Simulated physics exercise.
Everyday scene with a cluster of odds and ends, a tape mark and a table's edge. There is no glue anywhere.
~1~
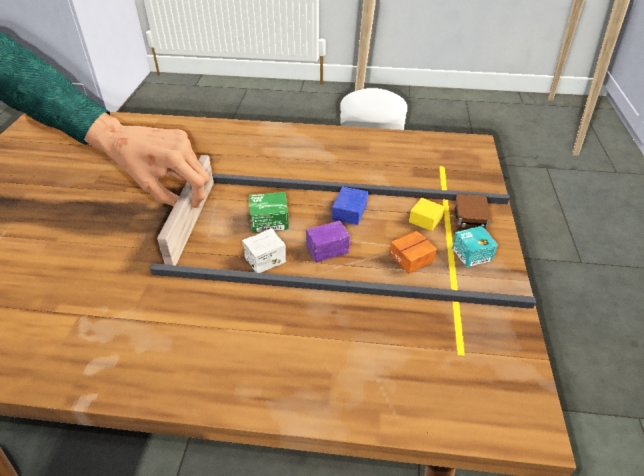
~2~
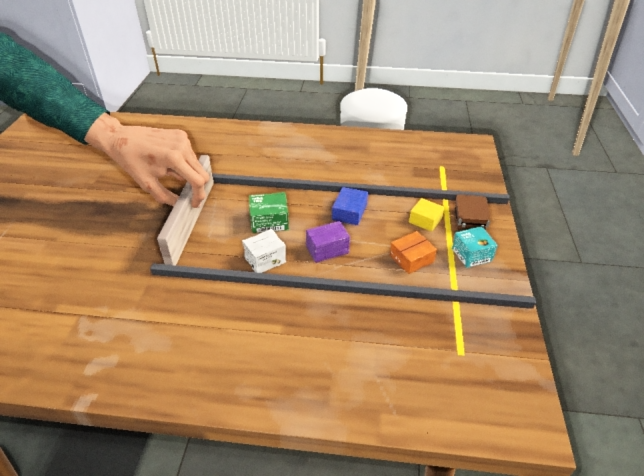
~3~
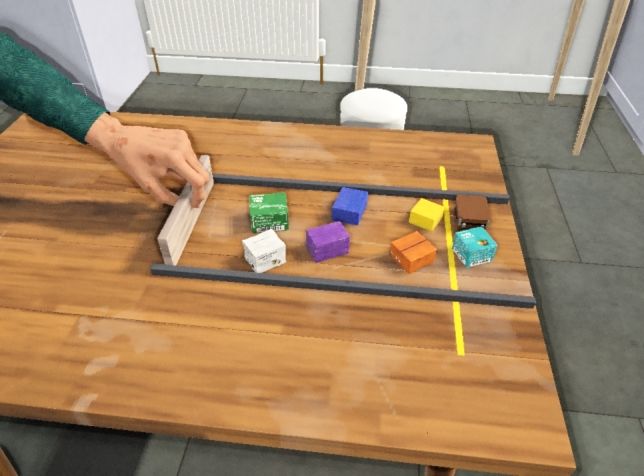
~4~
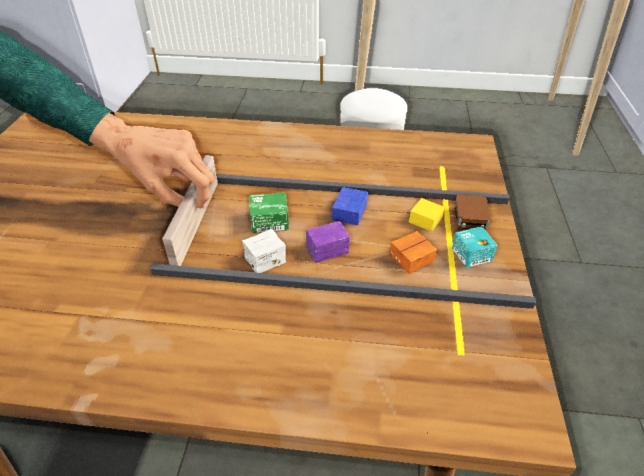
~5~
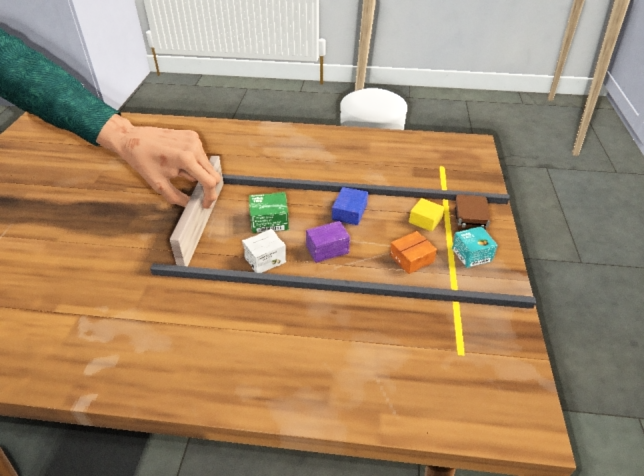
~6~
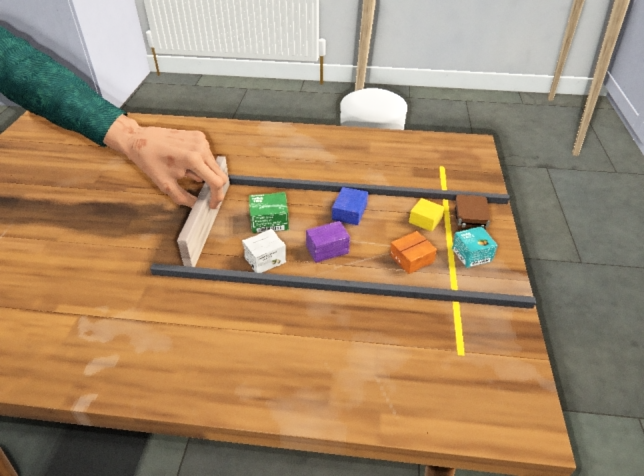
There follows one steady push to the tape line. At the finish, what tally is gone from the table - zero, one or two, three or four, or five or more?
The tally gone is one or two.
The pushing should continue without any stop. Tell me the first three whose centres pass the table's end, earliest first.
In order: The brown case, then the turquoise box, then the orange box.
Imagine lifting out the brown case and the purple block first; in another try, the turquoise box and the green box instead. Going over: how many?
Count: 0 (first case); 1 (second).
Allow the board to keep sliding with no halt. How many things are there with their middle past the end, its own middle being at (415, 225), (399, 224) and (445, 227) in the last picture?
First 0, then 0, then 1.
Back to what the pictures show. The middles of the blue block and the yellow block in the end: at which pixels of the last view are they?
In the last view, the middles sit near (465, 204) and near (498, 217).
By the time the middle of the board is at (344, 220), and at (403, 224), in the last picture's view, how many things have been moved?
First 5 and then 8.
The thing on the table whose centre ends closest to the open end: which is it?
Answer: The turquoise box.
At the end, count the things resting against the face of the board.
3 in contact.
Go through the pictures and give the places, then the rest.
The first frame shows brown case (471, 214); turquoise box (474, 247); yellow block (427, 215); board (189, 208); tape (450, 243).
The second frame shows turquoise box (474, 247); purple block (328, 242).
The third frame shows yellow block (427, 215); board (189, 208).
The fourth frame shows brown case (471, 215); white box (265, 252).
The fifth frame shows turquoise box (474, 247); green box (269, 213).
The sixth frame shows brown case (471, 215); turquoise box (474, 247); yellow block (427, 215); board (206, 209); tape (450, 243).
Early on, none off yet; brown case at rest near (471, 215); turquoise box at rest near (474, 247); yellow block at rest near (427, 215).
Finally, the number that fall off is one or two; lost, brown case.
